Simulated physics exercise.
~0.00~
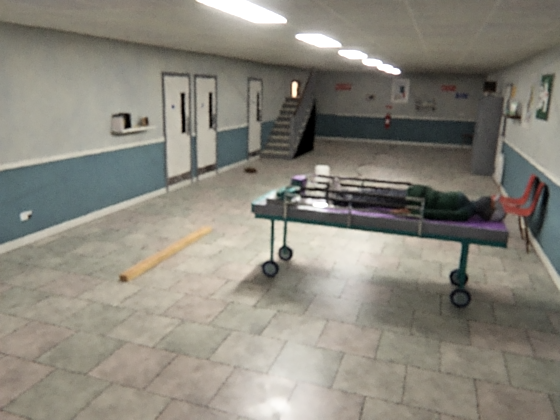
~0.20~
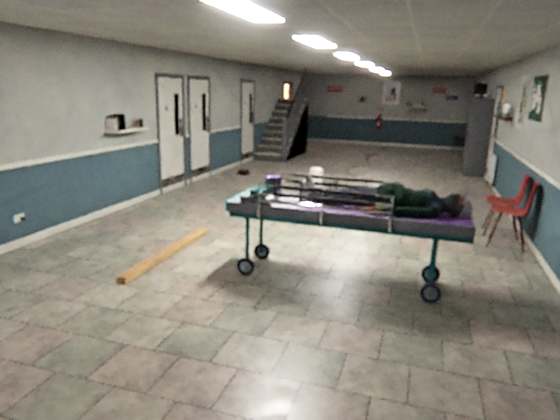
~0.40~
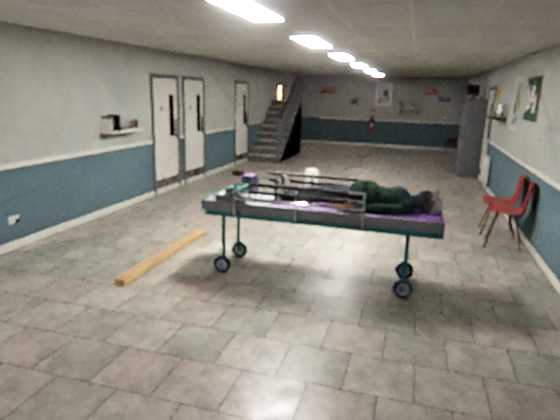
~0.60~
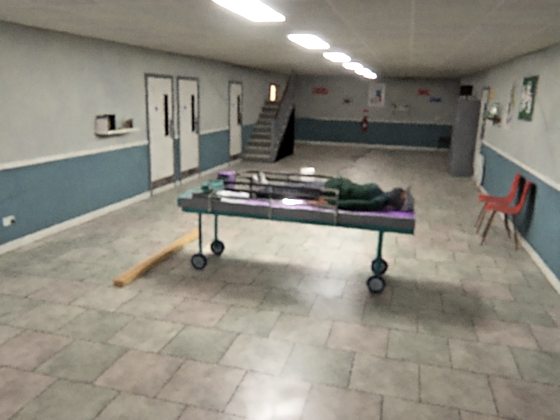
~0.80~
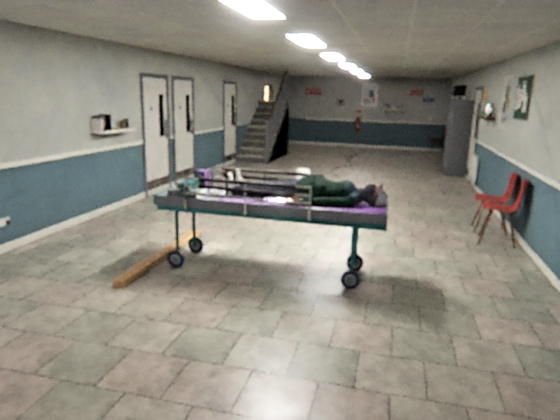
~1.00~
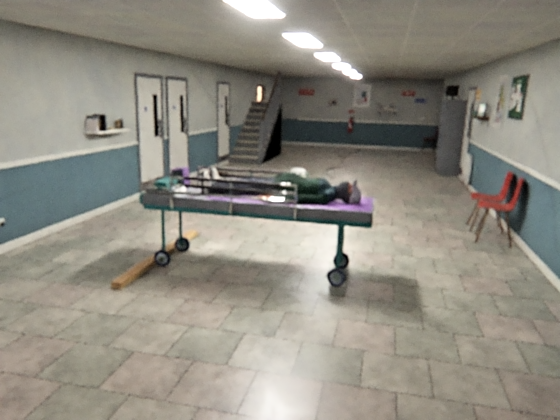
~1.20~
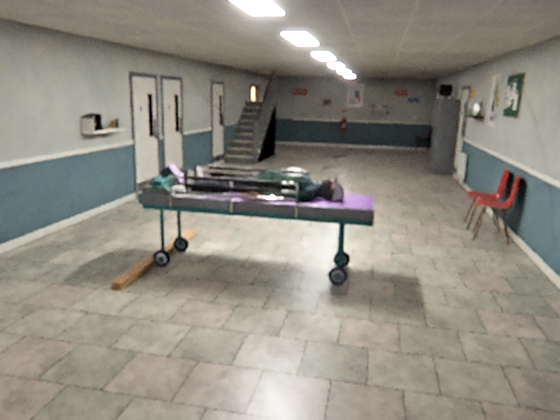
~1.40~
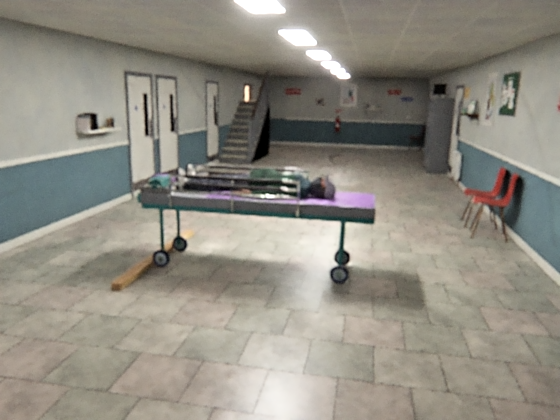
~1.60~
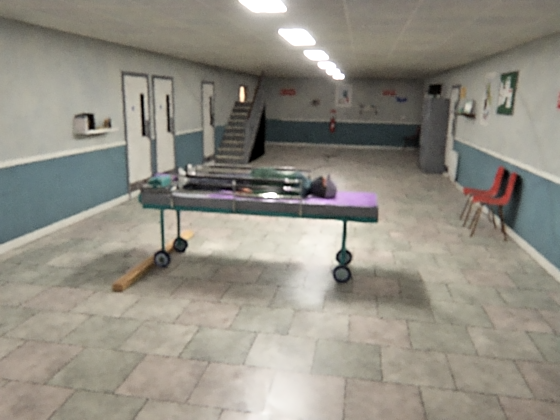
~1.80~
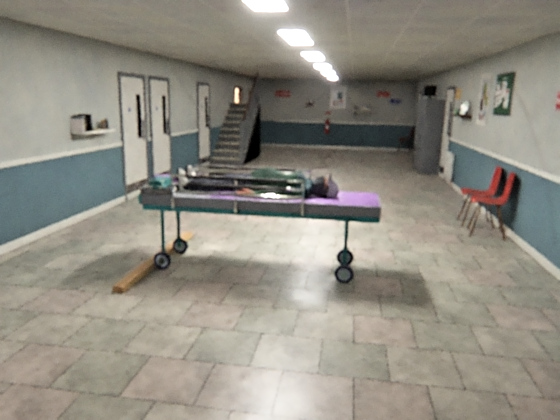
A limp person lying on a wheeled hospital trolley rolls left along a corridor, slides toward the leading end as it halts, and stays aboard.
